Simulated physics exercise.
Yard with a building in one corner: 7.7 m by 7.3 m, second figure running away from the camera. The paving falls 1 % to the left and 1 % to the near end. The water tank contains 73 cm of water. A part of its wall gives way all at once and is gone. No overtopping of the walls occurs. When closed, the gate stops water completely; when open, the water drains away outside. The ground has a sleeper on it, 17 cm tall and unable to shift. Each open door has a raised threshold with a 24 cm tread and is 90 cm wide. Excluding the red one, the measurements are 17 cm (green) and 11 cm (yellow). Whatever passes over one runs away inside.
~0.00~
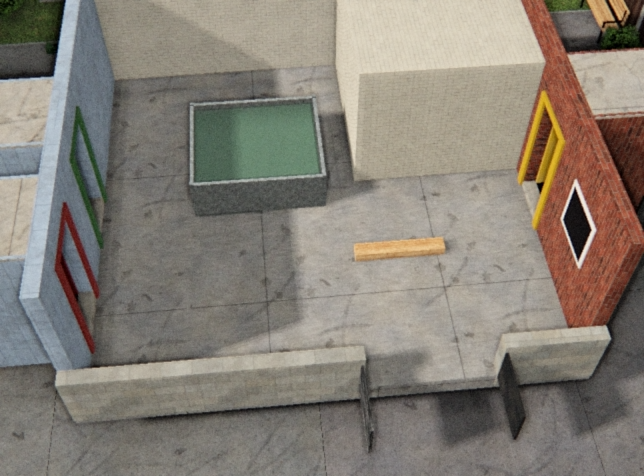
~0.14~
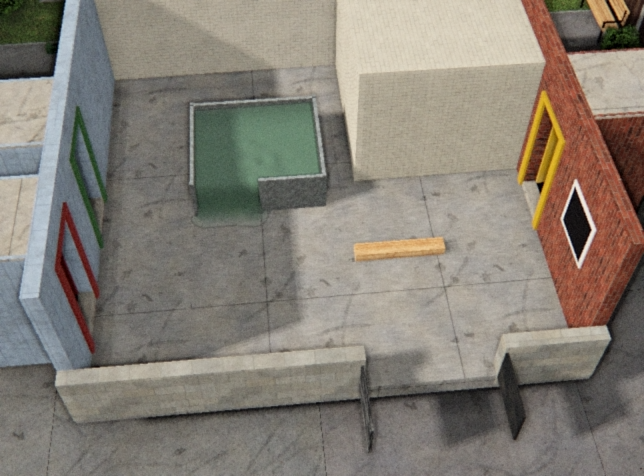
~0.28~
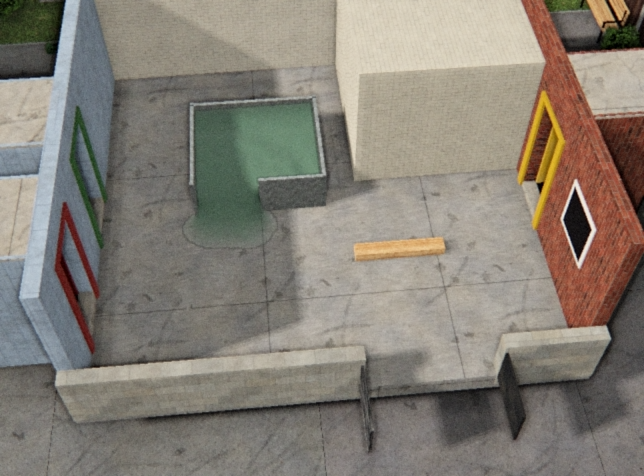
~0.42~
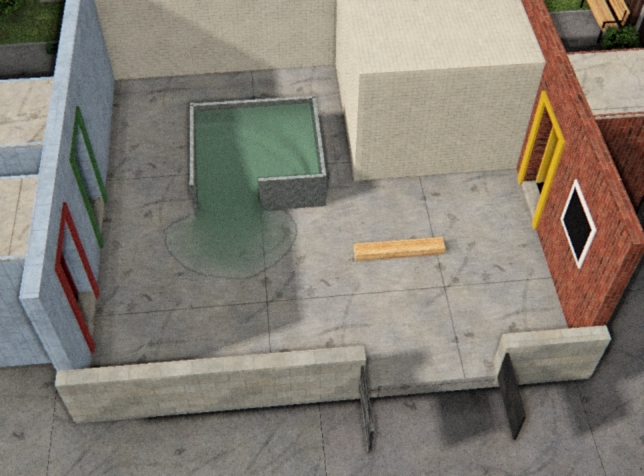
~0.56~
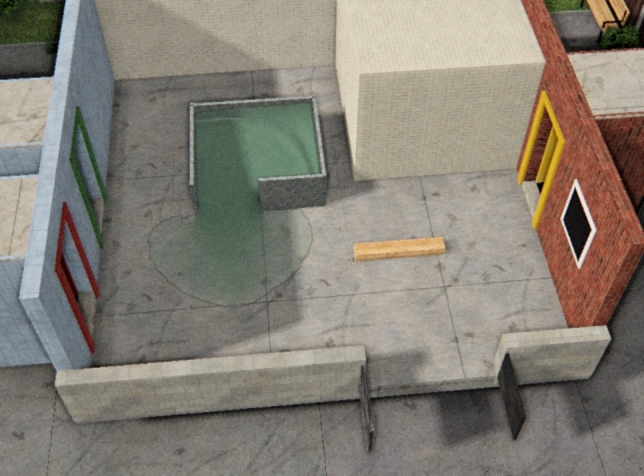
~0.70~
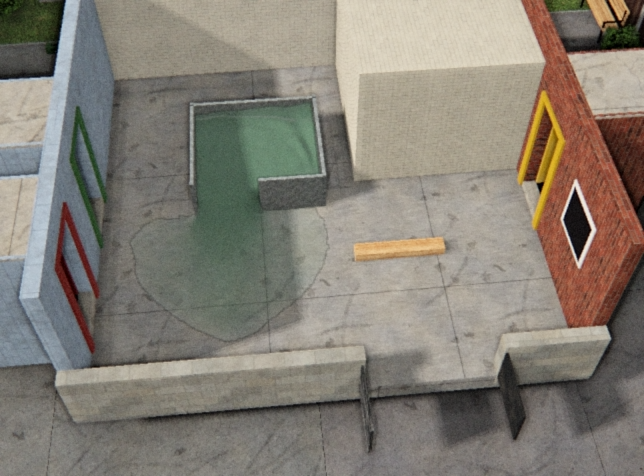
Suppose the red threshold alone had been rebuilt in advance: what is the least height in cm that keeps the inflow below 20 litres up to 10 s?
About 20 cm.
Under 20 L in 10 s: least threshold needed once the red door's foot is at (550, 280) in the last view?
About 8.5 cm.
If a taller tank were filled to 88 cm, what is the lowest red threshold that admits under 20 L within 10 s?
Step height: Approx. 25 cm.
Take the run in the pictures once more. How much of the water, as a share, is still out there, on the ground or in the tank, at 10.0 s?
Roughly 88 per cent of the water.
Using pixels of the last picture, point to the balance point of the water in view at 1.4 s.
(243, 208) or so.
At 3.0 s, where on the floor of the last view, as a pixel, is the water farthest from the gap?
The farthest wet point sits near (502, 361) in the last view.
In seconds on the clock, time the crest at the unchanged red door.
The level tops out around 3.0 s.
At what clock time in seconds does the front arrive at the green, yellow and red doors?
Green 1.8 s; yellow 5.5 s; red 1.2 s.
After 1.4 s water covers 30 % of the floor, deepest (43 cm) near (224, 215); 7 cm at the red door, 0 litres in over its 24 cm threshold.
After 3.0 s water covers 40 % of the floor, deepest (34 cm) near (206, 387); 28 cm at the red door, 2 litres in over its 24 cm threshold.
After 10.0 s water covers 90 % of the floor, deepest (13 cm) near (89, 398); 11 cm at the red door, 7 litres in over its 24 cm threshold.
At the red door as built, the water arrived by 1.3 s and peaked near 28 cm at 3.0 s.
Run again over the same 10 s with other heights there, 50 litres in over 16.5 cm, 12 litres over 22 cm. The limit of 20 litres is kept from about 20 cm up.
